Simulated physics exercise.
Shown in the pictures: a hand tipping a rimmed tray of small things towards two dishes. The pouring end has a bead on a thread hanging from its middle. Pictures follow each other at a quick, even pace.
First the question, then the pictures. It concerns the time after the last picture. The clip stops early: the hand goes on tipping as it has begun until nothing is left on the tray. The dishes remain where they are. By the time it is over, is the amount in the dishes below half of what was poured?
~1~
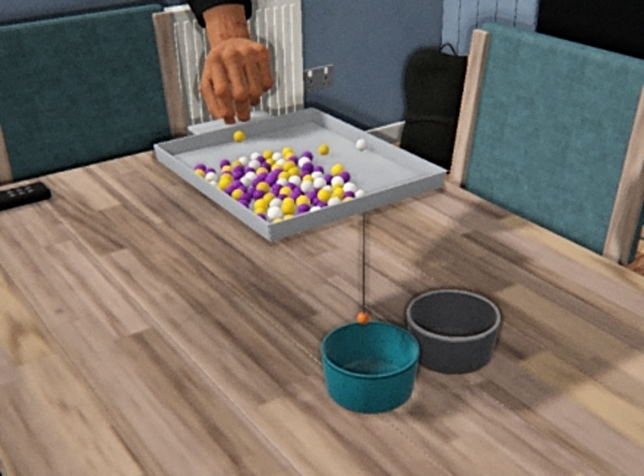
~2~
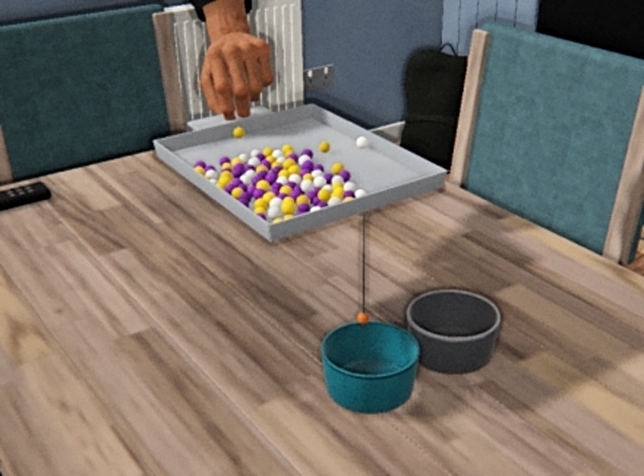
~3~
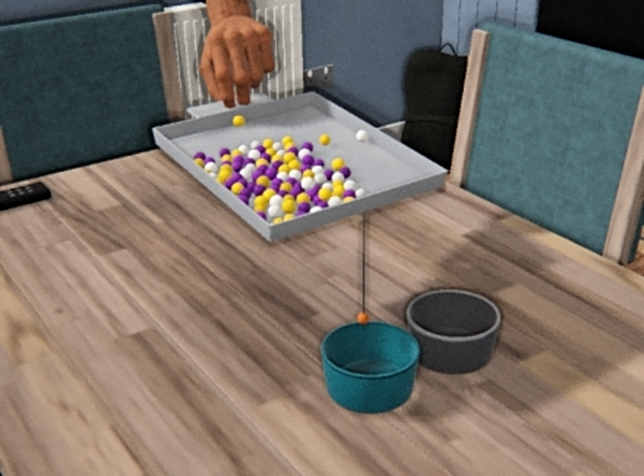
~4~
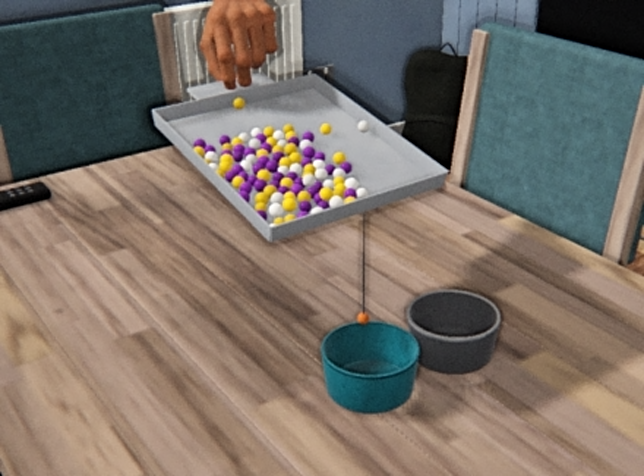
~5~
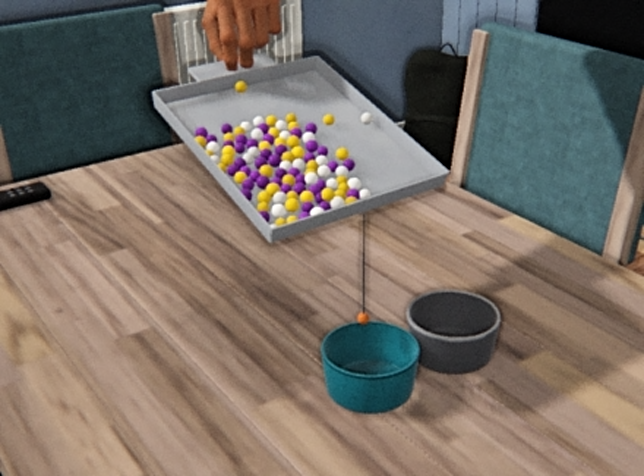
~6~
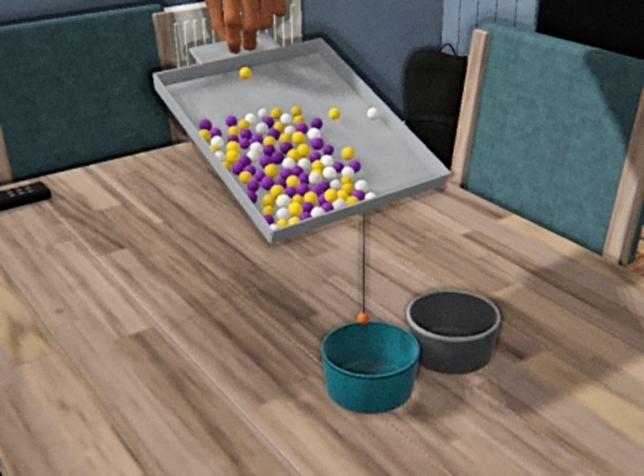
I expect the dishes to end up with a lesser share of the load.
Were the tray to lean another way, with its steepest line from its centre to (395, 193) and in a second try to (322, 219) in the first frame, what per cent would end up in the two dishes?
First heading roughly 80 %, second roughly 20 %.
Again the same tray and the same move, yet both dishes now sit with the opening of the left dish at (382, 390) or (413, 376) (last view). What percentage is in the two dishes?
You'd get 50 in a hundred first and 40 in a hundred after that.
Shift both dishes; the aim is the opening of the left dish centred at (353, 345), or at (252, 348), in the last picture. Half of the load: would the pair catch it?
Short of half, then Short of half.
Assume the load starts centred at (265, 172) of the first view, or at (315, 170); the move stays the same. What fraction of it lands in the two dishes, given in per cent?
Respectively 30 and 30 per cent.
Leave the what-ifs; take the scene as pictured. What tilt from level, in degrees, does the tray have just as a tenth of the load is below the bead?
Approx. reading: About 100°.
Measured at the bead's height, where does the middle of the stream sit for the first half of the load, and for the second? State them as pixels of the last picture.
Initially about (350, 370); subsequently about (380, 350).
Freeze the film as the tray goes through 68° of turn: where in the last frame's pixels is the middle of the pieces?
Centre estimate: (331, 181).
Soon after the last picture, tray tipped steeply; nearly all on the tray; a stray few in the air.
A little later, tray tipped past a quarter turn; about a quarter on the tray; a small part in the left dish; about a quarter outside both; about half in the air.
Later still, tray tipped past a quarter turn; about a quarter in the left dish; a stray few in the right dish; most outside both.
By the end, tray tipped past a quarter turn; about a quarter in the left dish; a stray few in the right dish; most outside both.
